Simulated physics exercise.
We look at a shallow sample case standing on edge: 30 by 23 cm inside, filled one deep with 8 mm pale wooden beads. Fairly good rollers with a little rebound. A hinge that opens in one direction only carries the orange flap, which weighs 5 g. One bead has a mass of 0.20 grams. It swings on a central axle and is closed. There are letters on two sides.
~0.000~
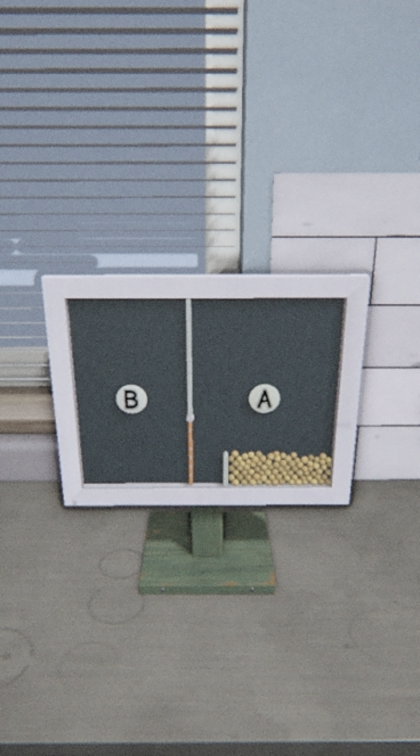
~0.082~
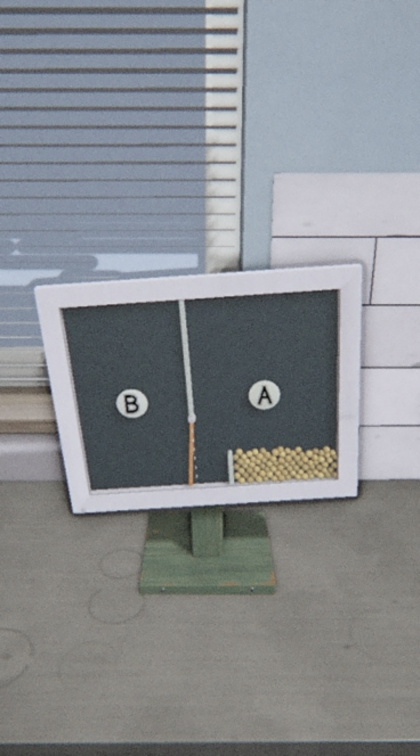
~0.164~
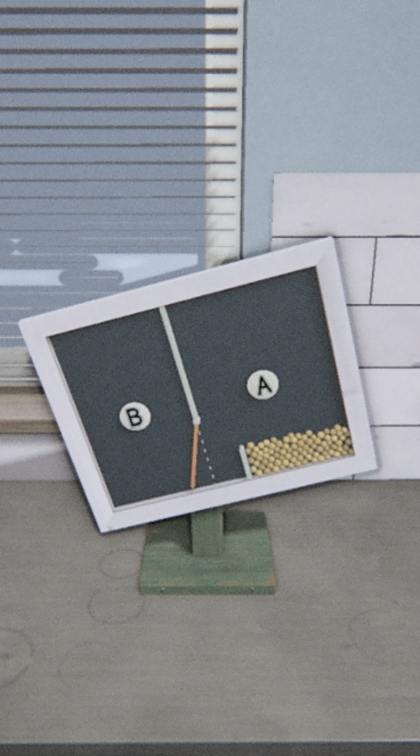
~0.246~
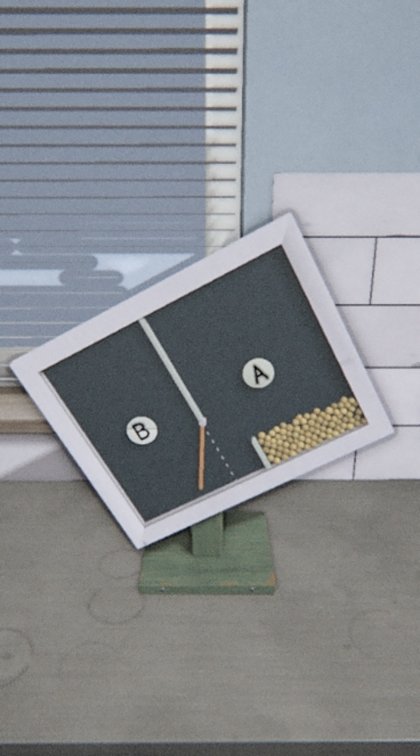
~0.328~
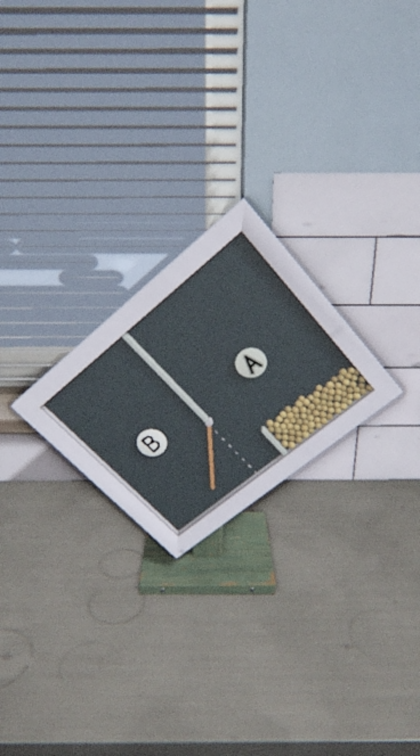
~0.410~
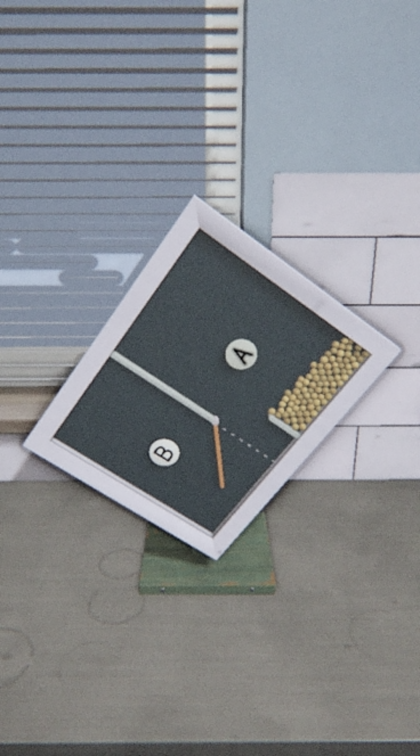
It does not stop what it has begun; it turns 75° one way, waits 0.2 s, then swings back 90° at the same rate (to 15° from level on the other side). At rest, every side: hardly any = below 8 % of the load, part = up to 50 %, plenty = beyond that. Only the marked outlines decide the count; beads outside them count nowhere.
Side A part, side B plenty.
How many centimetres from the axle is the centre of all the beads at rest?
Offset approx. 4 cm left, 10 cm below.
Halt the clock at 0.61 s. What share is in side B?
The share there is around 0 percent.
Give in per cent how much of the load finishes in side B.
Some 60 per cent.
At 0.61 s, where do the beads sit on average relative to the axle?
10 cm right, 4 cm above.
After 0.61 s, it stands 75° anticlockwise; the beads' middle is 10 cm right of and 4 cm above the centre; A 100 %; orange flap open 57°.
After 1.17 s, it stands 29° anticlockwise; the beads' middle is in line with and 11 cm below the centre; A 40 %, B 60 %; orange flap open 39°.
After 1.52 s, it stands 15° clockwise; the beads' middle is 7 cm left of and 8 cm below the centre; A 40 %, B 60 %; orange flap shut.
All still by 2.5 s, it stands 15° clockwise; A 40 %, B 60 %; orange flap shut.
